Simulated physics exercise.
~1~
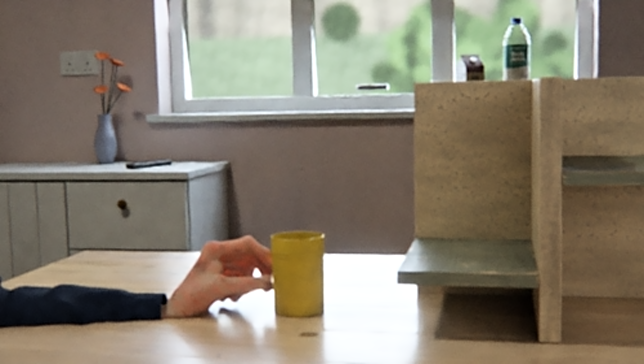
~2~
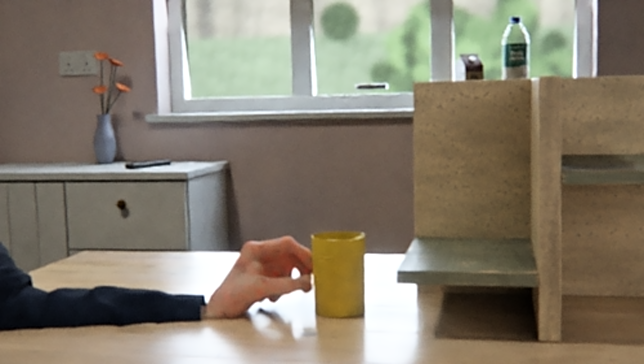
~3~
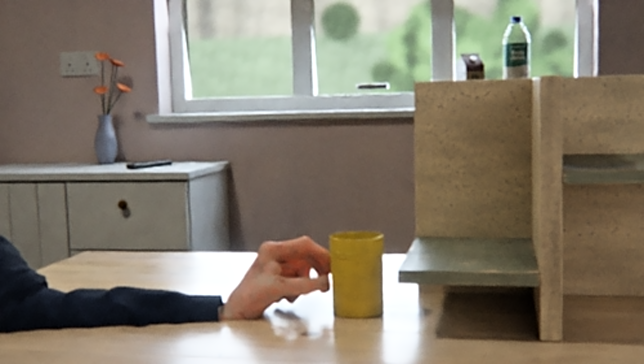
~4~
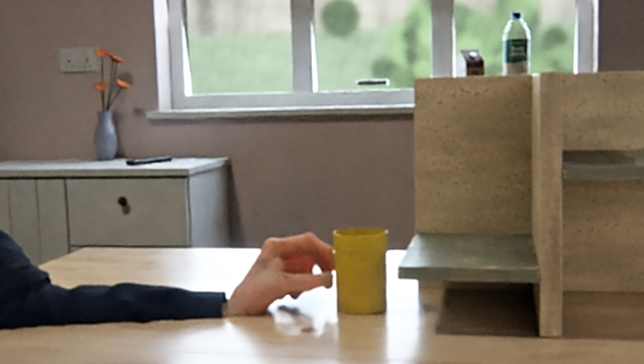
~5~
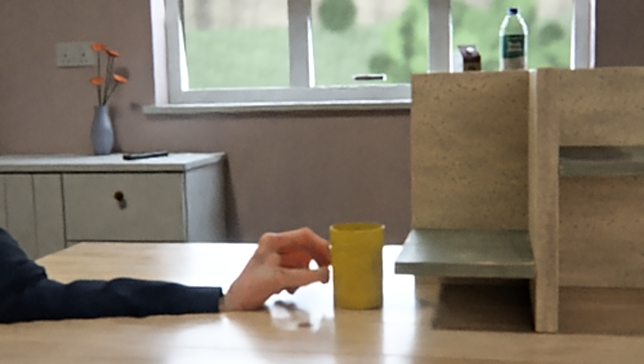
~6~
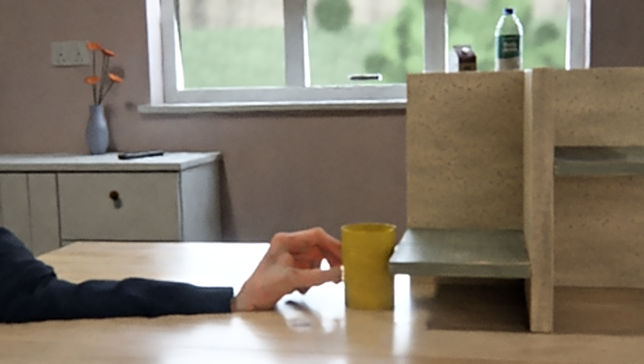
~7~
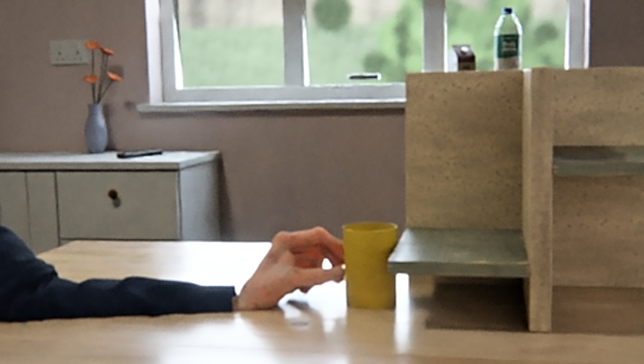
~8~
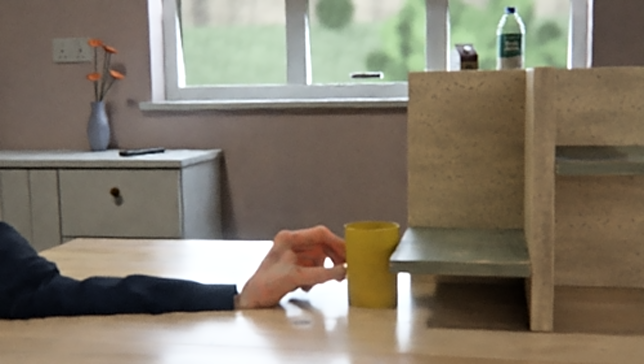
A hand slid a yellow beaker to the right across a wooden table toward a low shelf, paused briefly, then nudged it on until it stopped at the opening, too tall to go under, with the fingers still beside it.
